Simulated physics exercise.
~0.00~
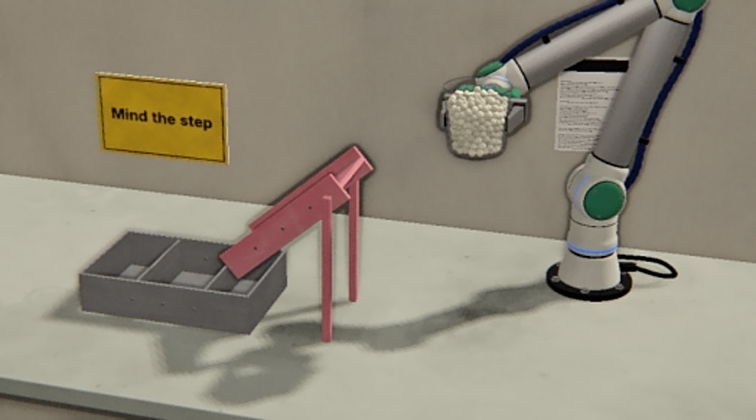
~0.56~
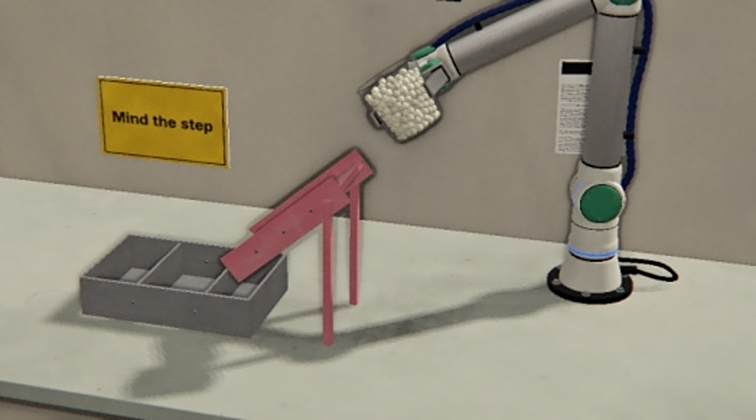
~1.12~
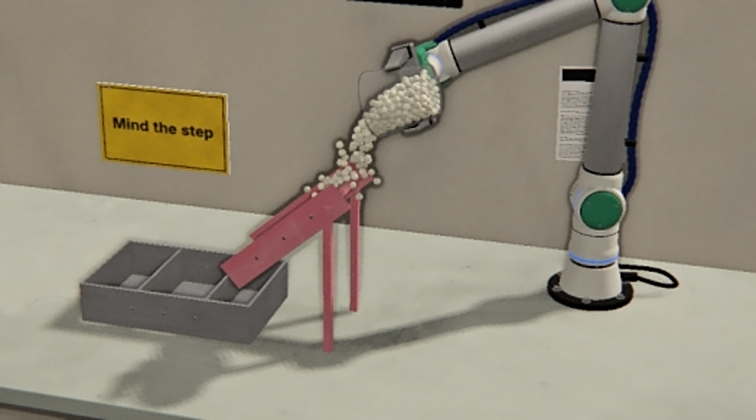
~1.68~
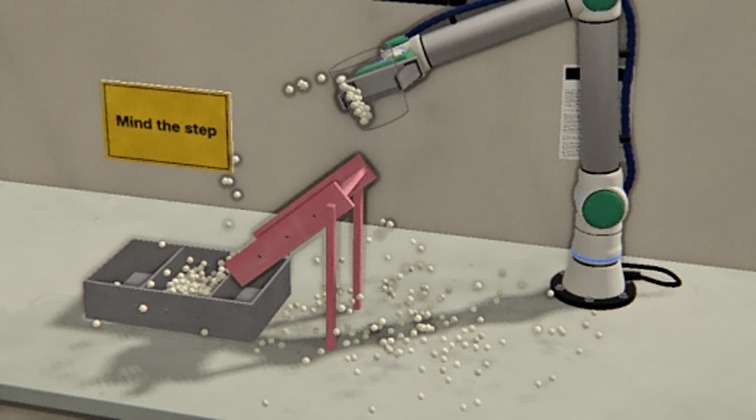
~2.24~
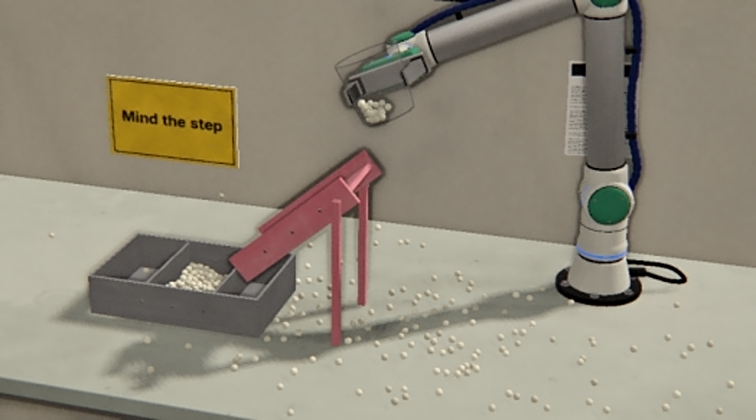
A jointed grey and white robot arm with green caps holds a clear beaker packed with small white beads above a pale table, seen from the front in a slightly swaying view. A pink chute on legs slopes down to the left into a grey divided box, with a yellow "Mind the step" sign on the wall behind. The arm carries the beaker left and tips it, pouring beads onto the chute. Many slide into the box, while others bounce off and scatter across the table. The arm stops with a few beads left in the beaker and a heap in the box's middle section.
